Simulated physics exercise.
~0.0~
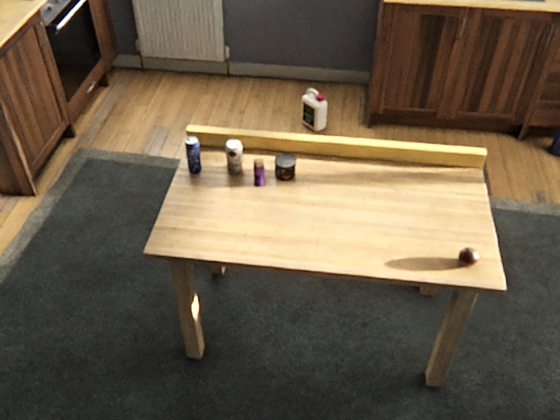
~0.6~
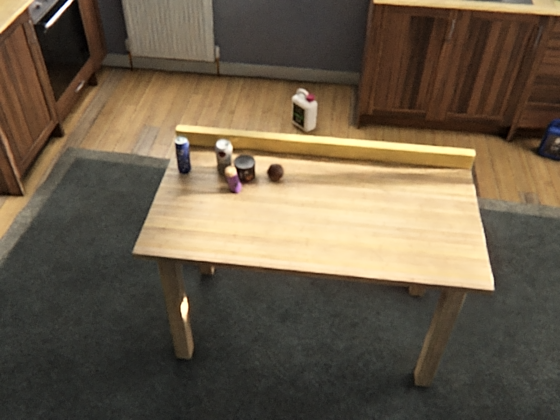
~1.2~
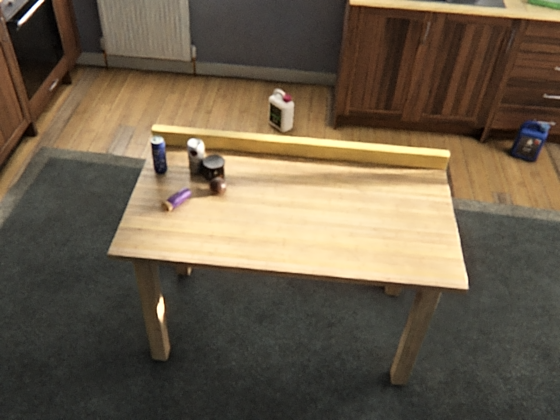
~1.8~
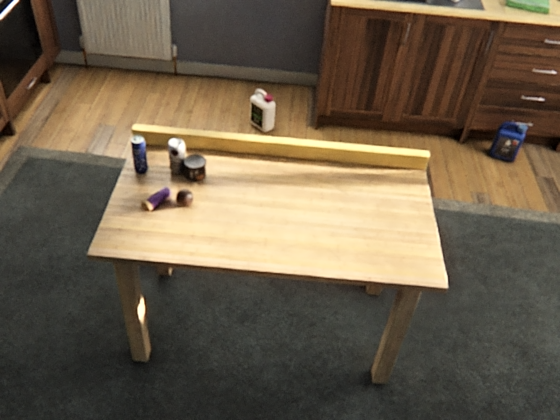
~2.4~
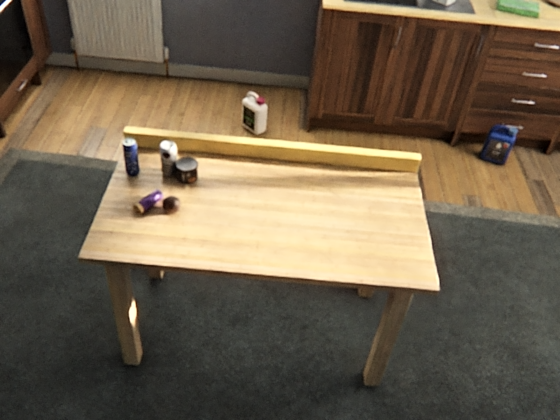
A brown ball rolls left across the table, knocks over a purple shaker and nudges a black tin.
